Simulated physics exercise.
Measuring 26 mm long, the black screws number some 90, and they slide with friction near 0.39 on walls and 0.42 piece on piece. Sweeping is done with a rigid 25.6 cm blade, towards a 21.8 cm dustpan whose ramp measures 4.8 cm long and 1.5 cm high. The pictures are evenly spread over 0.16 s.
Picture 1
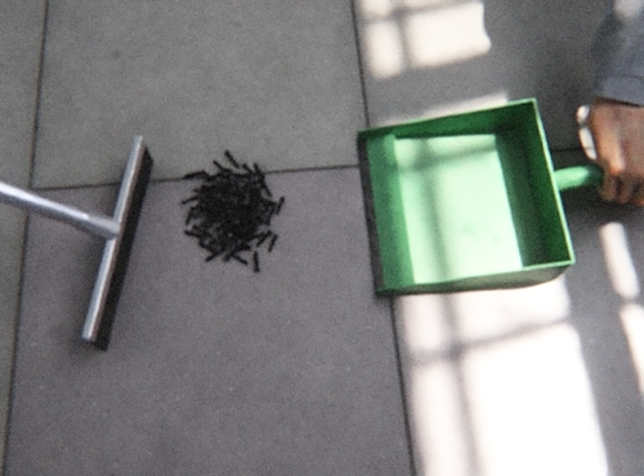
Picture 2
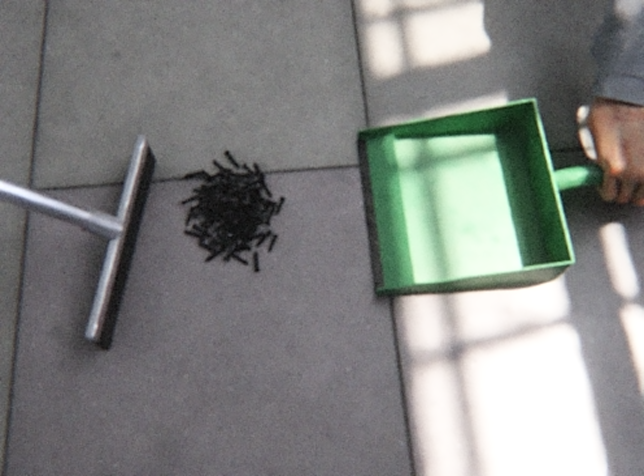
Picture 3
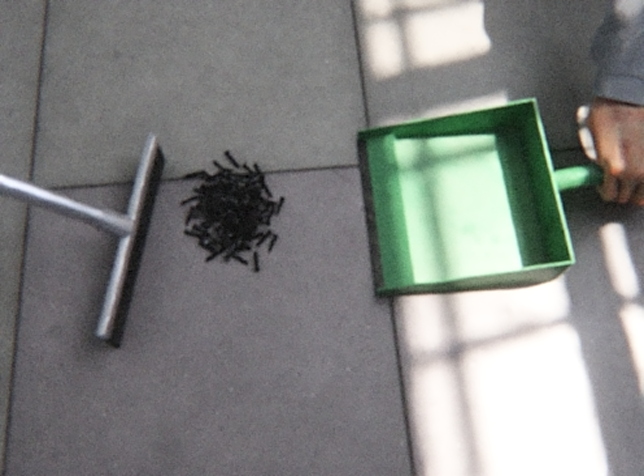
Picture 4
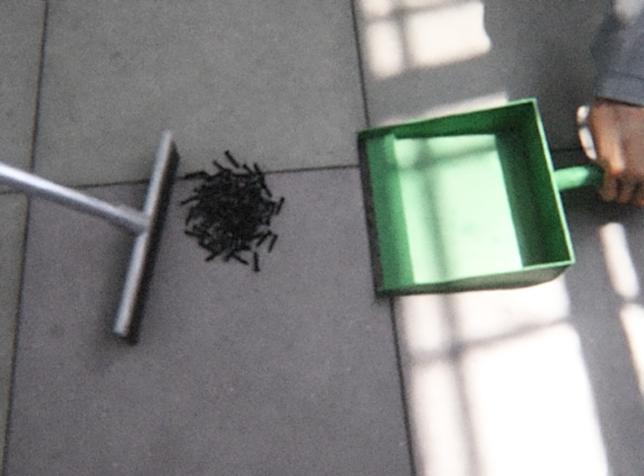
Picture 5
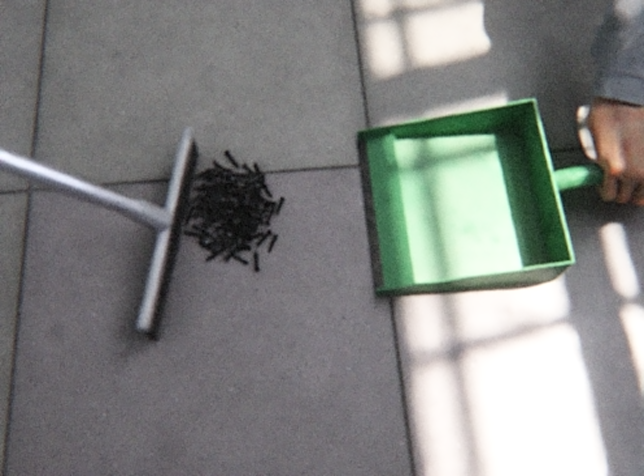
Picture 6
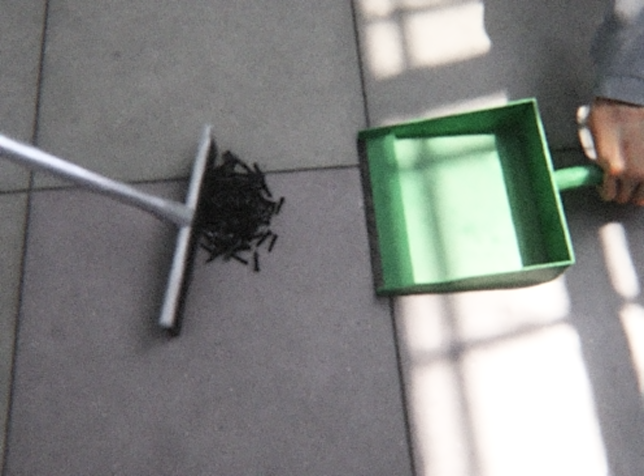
A squeegee-like blade sliding right across grey tiles and pressing into a pile of small black pieces, a hand holding a green dustpan still.
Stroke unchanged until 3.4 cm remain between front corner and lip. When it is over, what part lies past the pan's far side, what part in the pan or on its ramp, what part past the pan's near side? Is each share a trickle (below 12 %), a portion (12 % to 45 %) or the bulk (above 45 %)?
Far side: A trickle; pan: A portion; near side: A trickle.
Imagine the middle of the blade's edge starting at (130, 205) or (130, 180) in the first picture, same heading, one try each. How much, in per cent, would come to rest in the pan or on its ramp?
First try about 10 per cent, second about 15 per cent.
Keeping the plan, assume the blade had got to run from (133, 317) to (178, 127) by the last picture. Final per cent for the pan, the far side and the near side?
Pan 0 % / far 10 % / near 0 %.
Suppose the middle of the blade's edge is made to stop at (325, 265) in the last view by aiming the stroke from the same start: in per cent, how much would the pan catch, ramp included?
Some 15 percent.
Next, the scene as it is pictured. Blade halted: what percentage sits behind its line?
0 %.
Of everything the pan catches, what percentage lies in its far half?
Some 70 per cent.
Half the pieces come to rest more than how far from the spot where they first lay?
Around 16 centimetres.
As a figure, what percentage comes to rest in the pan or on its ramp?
Close to 15 in a hundred end up there.
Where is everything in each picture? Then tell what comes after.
In the first frame, blade from (90, 337) to (141, 143), moved 0.0 cm, 0 of the pieces shifted so far; middle of the pieces at (233, 208); pan at (466, 207).
In the second frame, blade from (93, 336) to (144, 142), moved 0.4 cm, 0 of the pieces shifted so far; middle of the pieces at (233, 208).
In the third frame, blade from (104, 334) to (153, 141), moved 1.6 cm, 0 of the pieces shifted so far; middle of the pieces at (233, 208).
In the fourth frame, blade from (122, 331) to (169, 138), moved 3.5 cm, 0 of the pieces shifted so far; middle of the pieces at (233, 208).
In the fifth frame, blade from (145, 327) to (189, 135), moved 6.1 cm, 2 of the pieces shifted so far; middle of the pieces at (233, 208).
In the sixth frame, blade from (167, 323) to (209, 132), moved 8.6 cm, 28 of the pieces shifted so far; middle of the pieces at (234, 208); pan at (466, 207).
Then, 0.11 s after the last picture, middle of the blade 13 cm from the lip; 0 % over the lip, far side 0 %, near side 0 %.
Then, 0.18 s after the last picture, middle of the blade 8 cm from the lip; 0 % over the lip, far side 5 %, near side 0 %.
Then, 0.39 s after the last picture, middle of the blade 6 cm from the lip; 20 % over the lip, far side 5 %, near side 5 %.
In the end, far side 5 %, pan 15 %, near side 5 %, in front of the lip or behind the blade 75 %.
